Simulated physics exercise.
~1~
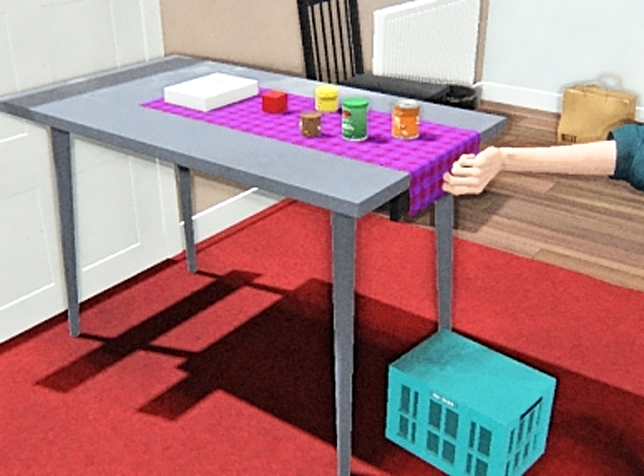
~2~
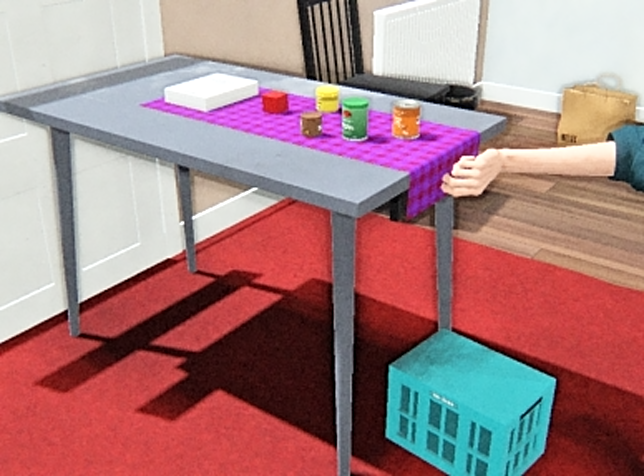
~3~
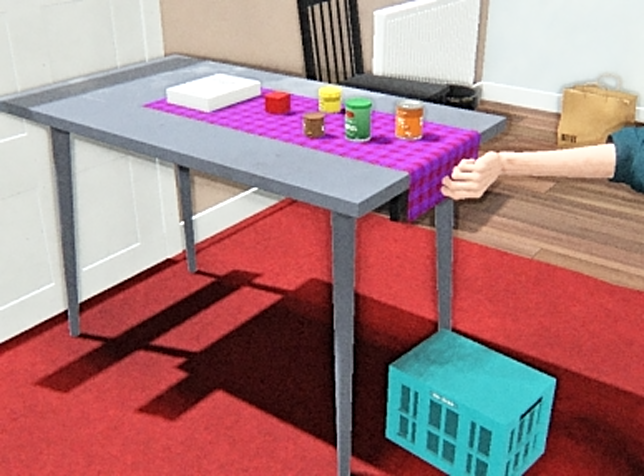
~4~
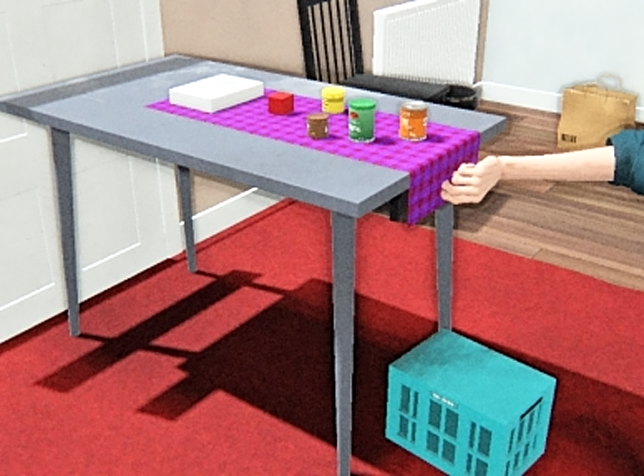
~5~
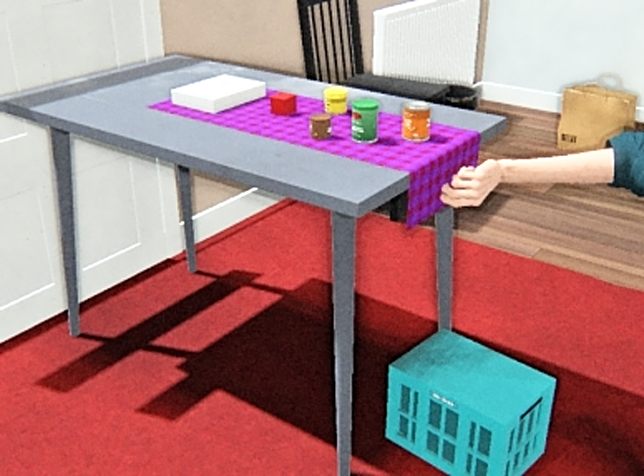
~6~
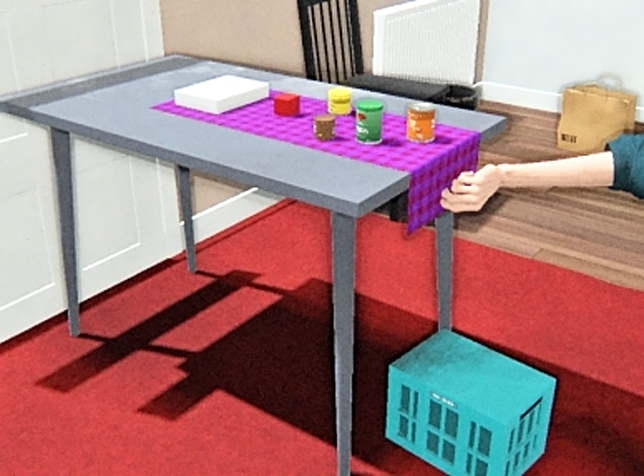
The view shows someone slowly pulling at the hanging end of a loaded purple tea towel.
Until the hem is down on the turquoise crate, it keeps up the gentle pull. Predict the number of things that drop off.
This will send four of them over the edge.
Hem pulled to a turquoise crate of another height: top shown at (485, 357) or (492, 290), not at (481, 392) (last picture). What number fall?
Then 3 and 1.
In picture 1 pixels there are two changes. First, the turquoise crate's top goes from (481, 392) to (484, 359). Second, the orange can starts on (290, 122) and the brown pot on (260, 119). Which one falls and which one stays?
The orange can? Safe. The brown pot? Safe.
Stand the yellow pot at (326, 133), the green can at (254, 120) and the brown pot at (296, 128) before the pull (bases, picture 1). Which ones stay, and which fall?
Yellow pot dropped, green can kept, brown pot dropped.
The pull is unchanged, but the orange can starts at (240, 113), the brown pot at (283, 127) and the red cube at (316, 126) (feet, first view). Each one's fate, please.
The orange can ends up on top still, the brown pot ends up off the top, the red cube ends up off the top.
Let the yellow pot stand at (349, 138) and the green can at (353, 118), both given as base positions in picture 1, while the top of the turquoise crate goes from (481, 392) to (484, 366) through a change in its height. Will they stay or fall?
In the end the yellow pot gets dislodged; meanwhile the green can gets dislodged.
A little later, hem near (440, 290); orange can and green can gone.
Next, hem near (439, 340); orange can, green can and brown pot gone.
When it is over, hem on the crate; orange can, green can, brown pot and yellow pot gone. The table loses four.
